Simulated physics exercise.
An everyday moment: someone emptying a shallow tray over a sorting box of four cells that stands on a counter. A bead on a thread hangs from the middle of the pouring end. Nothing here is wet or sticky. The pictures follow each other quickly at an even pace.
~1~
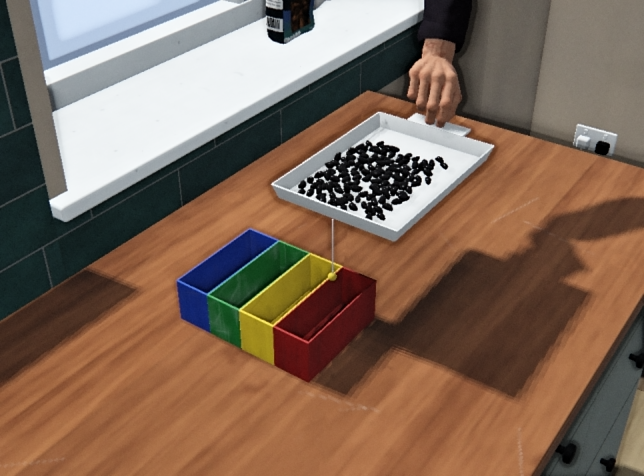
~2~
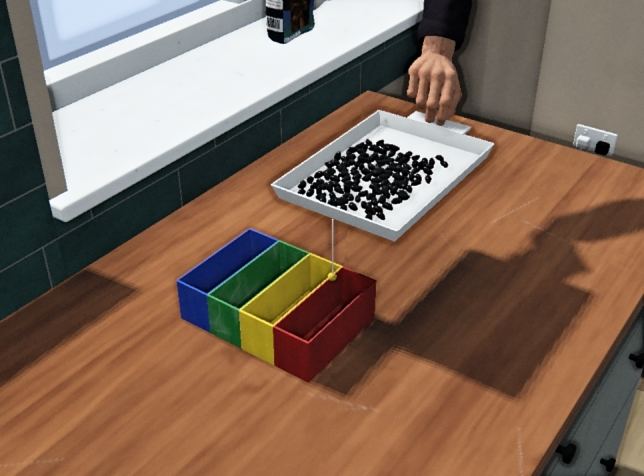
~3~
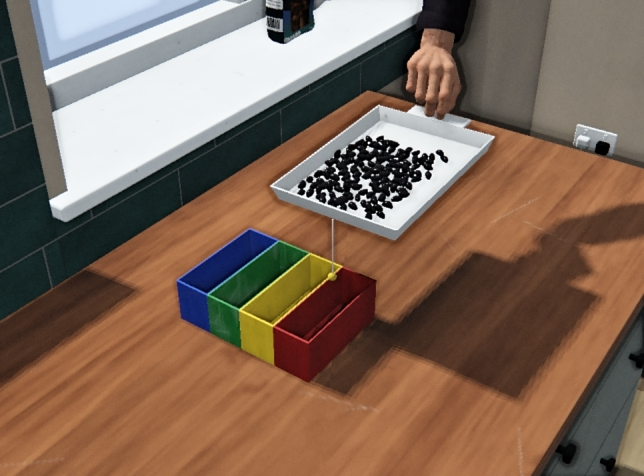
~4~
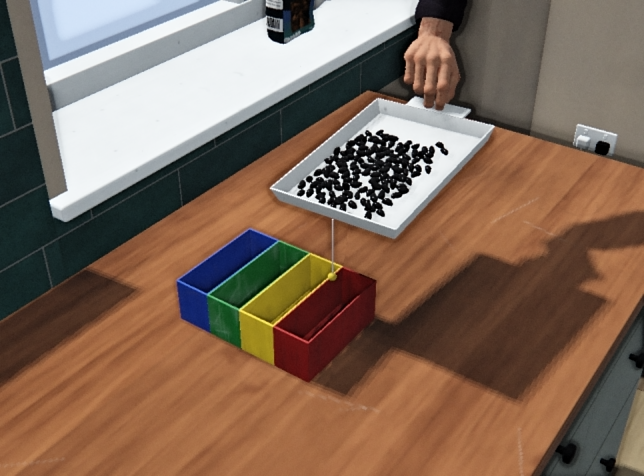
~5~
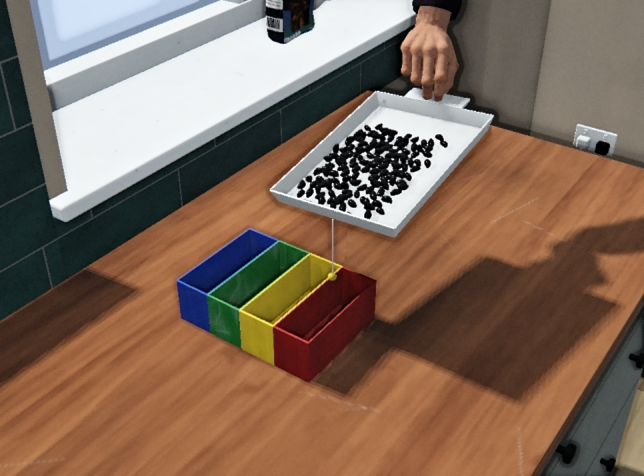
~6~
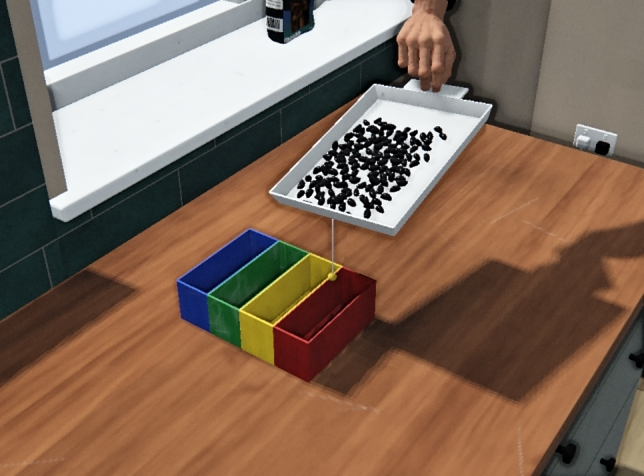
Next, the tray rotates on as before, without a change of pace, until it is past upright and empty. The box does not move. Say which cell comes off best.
The green cell gets the most.
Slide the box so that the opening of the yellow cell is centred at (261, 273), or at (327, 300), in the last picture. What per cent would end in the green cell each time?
About 10 and 30 per cent.
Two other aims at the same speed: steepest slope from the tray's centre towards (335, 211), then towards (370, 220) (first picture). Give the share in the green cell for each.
Near 30 % and 0 %.
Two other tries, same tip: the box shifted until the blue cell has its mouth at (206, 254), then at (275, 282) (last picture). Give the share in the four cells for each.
The first gives 100 %, the second 70 %.
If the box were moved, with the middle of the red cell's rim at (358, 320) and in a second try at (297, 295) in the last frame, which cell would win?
At the first place the blue cell, at the second the yellow one.
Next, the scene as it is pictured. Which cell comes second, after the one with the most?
Next in line is the yellow one.
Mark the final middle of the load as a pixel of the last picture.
Near (262, 314).
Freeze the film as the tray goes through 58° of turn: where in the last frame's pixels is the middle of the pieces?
Close to (330, 157).
Just after the last frame, tray tipped steeply; almost all on the tray; just a few falling or outside the box.
A moment on, tray tipped right over; roughly half on the tray; about a tenth in the green cell; about a tenth in the yellow cell; just a few in the red cell; roughly a quarter falling or outside the box.
Further on, tray tipped past a quarter turn; roughly two thirds in the green cell; roughly a third in the yellow cell; about a tenth in the red cell; just a few in the blue cell; just a few falling or outside the box.
When it is over, tray tipped past a quarter turn; roughly two thirds in the green cell; roughly a third in the yellow cell; about a tenth in the red cell; just a few in the blue cell; just a few outside the box.
